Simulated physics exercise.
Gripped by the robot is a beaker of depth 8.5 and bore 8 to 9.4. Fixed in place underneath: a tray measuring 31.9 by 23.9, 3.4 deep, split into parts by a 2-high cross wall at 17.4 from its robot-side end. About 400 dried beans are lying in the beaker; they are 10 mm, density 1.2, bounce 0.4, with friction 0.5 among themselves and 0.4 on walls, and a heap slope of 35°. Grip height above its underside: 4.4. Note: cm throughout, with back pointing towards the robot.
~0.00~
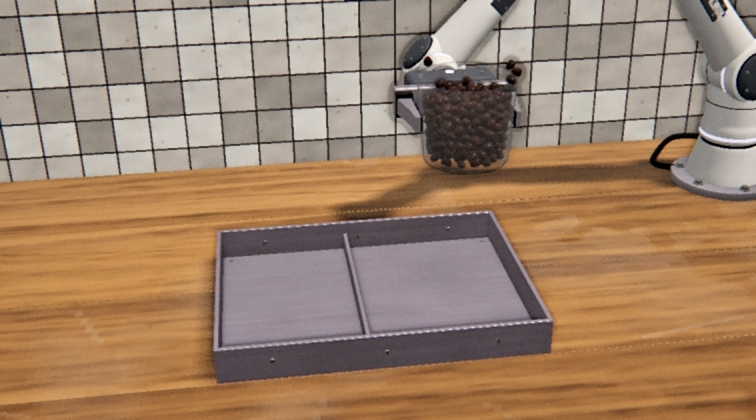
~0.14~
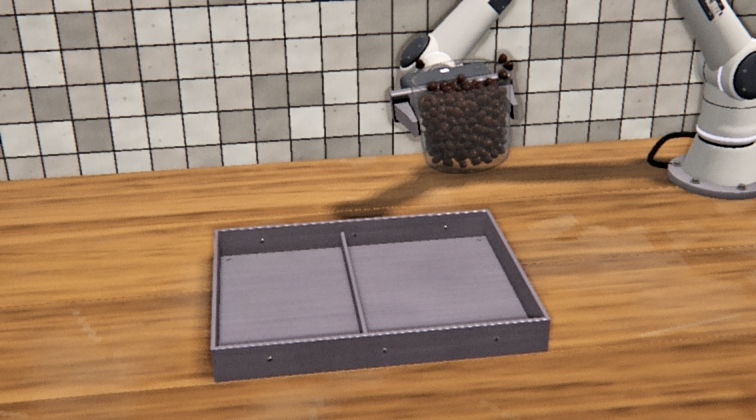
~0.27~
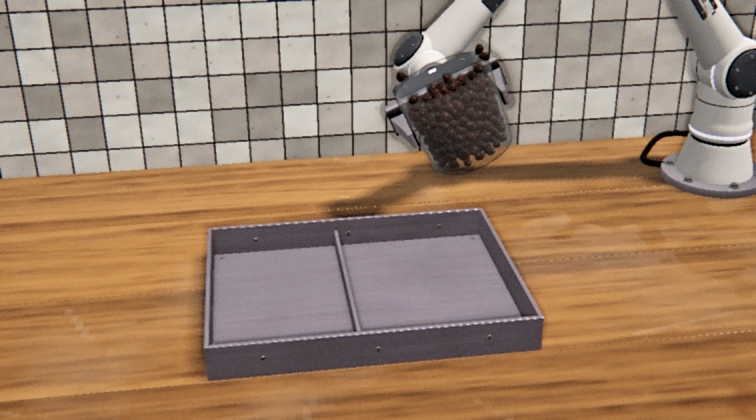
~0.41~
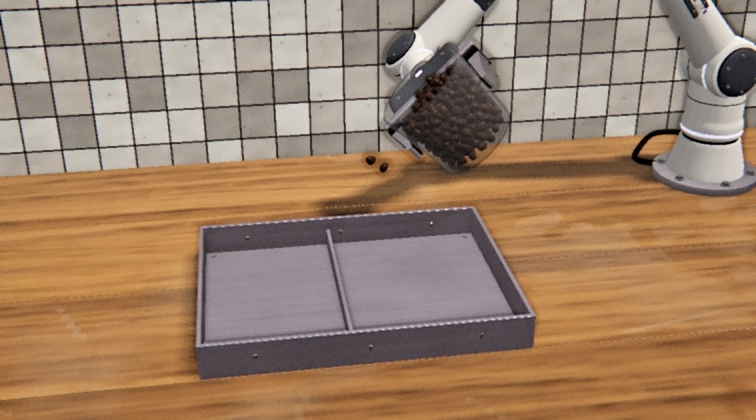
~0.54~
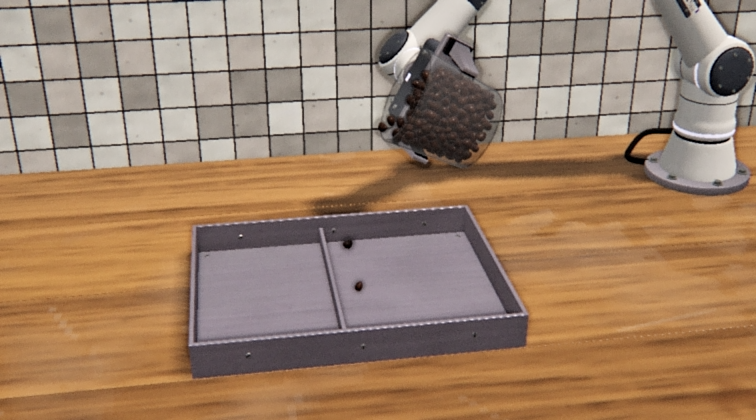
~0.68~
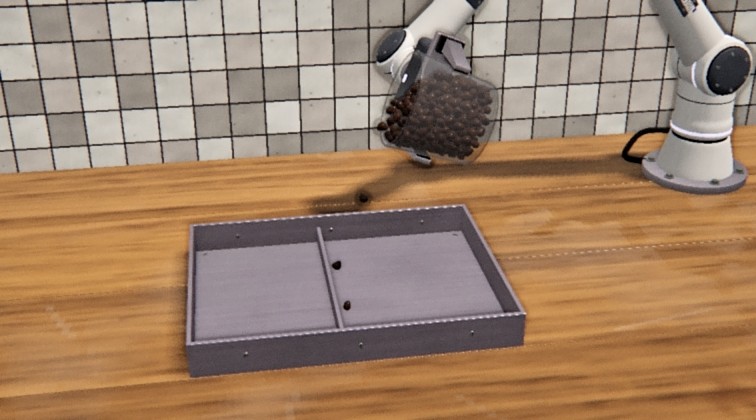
Above a divided tray, a robot arm tilts a beaker and a few beans drop.
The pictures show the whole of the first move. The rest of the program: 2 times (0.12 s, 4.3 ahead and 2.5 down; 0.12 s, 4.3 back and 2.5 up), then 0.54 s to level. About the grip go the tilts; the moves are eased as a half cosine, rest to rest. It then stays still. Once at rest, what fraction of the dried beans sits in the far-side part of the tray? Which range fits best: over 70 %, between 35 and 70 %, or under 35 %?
The range that fits is under 35 %.
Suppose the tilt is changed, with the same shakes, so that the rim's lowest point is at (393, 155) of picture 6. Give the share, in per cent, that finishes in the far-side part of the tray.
About 50 percent.
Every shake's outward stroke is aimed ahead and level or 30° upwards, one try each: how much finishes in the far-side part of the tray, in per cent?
First try some 35 %, second try some 55 %.
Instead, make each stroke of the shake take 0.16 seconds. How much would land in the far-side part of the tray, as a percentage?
That gives about 10 percent.
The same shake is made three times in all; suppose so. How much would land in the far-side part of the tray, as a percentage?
Expected share: About 20 %.
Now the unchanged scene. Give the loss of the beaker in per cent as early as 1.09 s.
So far around 20 % is out.
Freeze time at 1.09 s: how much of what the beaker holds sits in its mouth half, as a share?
Around 50 in a hundred.
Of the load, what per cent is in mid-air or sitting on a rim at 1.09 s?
3 %.
After 1.09 s, tilted 68° forward, highest piece 21 above the table; 313 in the beaker, 45 in the far-side part, 31 in the robot-side part, 14 in flight or on a rim.
After 1.50 s, tilted 21° forward, highest piece 23 above the table; 270 in the beaker, 68 in the far-side part, 64 in the robot-side part, 1 in flight or on a rim.
After 1.90 s, level, highest piece 25 above the table; 270 in the beaker, 68 in the far-side part, 65 in the robot-side part.
After 2.95 s, level, highest piece 25 above the table; 270 in the beaker, 68 in the far-side part, 65 in the robot-side part.
In the end, 270 in the beaker, 68 in the far-side part, 65 in the robot-side part. That is 17 % in the far-side part of the tray.
